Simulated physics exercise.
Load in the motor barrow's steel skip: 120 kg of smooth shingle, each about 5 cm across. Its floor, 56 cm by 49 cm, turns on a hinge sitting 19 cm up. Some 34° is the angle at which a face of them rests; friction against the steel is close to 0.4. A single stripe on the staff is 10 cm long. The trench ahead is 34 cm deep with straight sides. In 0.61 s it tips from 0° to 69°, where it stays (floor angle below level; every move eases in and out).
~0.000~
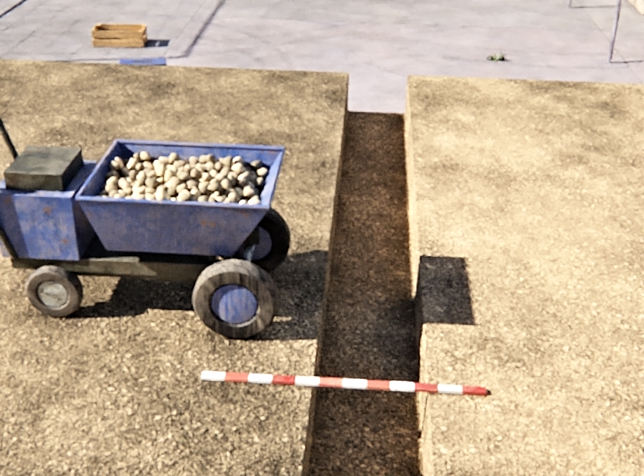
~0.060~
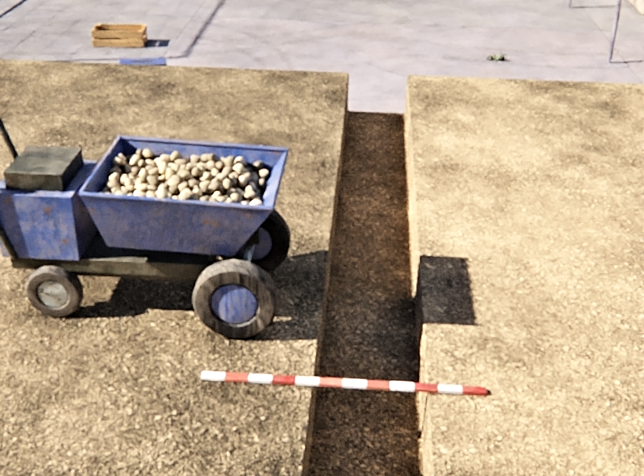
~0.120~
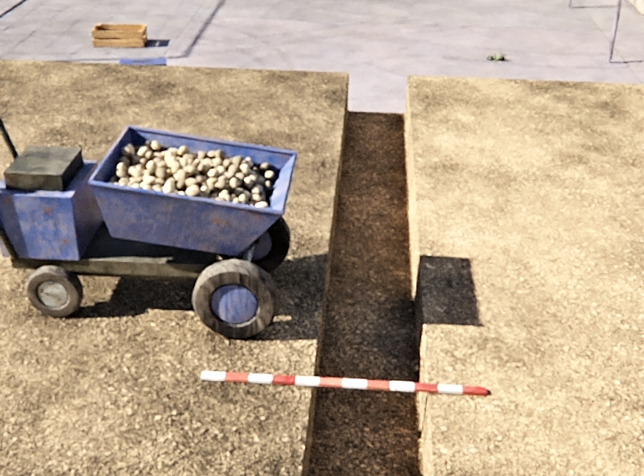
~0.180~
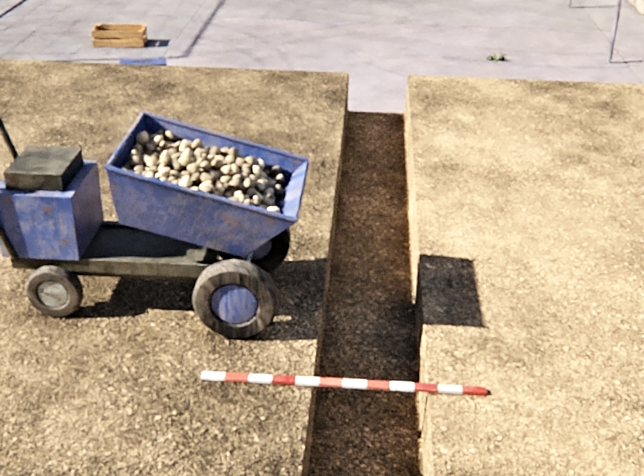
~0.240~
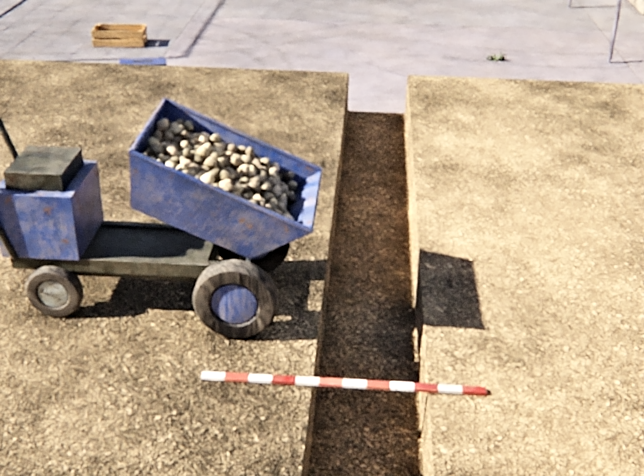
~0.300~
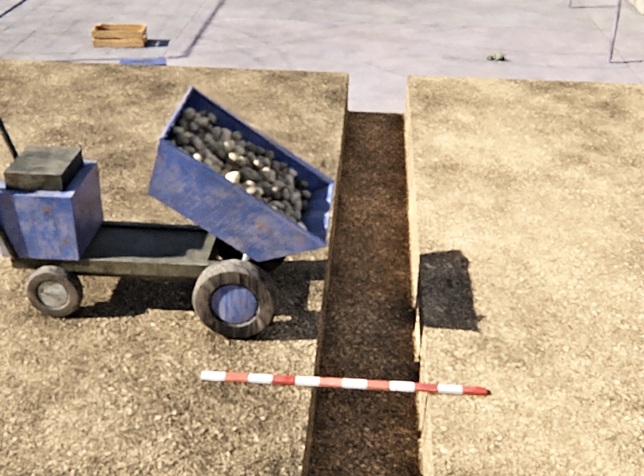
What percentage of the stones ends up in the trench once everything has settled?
About 74 per cent.
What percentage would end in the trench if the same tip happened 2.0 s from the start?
Roughly 100% would finish there.
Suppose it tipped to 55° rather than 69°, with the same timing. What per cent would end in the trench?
In that case some 45 per cent.
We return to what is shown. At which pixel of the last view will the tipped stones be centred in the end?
The resting stones are centred at roughly (395, 354).
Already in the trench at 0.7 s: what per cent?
25 per cent, give or take.
After 0.5 s the floor is at 59°; 100 % in the skip; the foremost stones are at (336, 253).
After 0.7 s the floor is at 69°; 74 % in the skip, 26 % in the trench; the foremost stones are at (423, 323).
After 1.1 s the floor is at 69°; 23 % in the skip, 51 % in the trench, 26 % past the trench; the foremost stones are at (586, 321).
After 3.0 s the floor is at 69°; 0 % in the skip, 74 % in the trench, 26 % past the trench; the foremost stones are past the picture's edge.
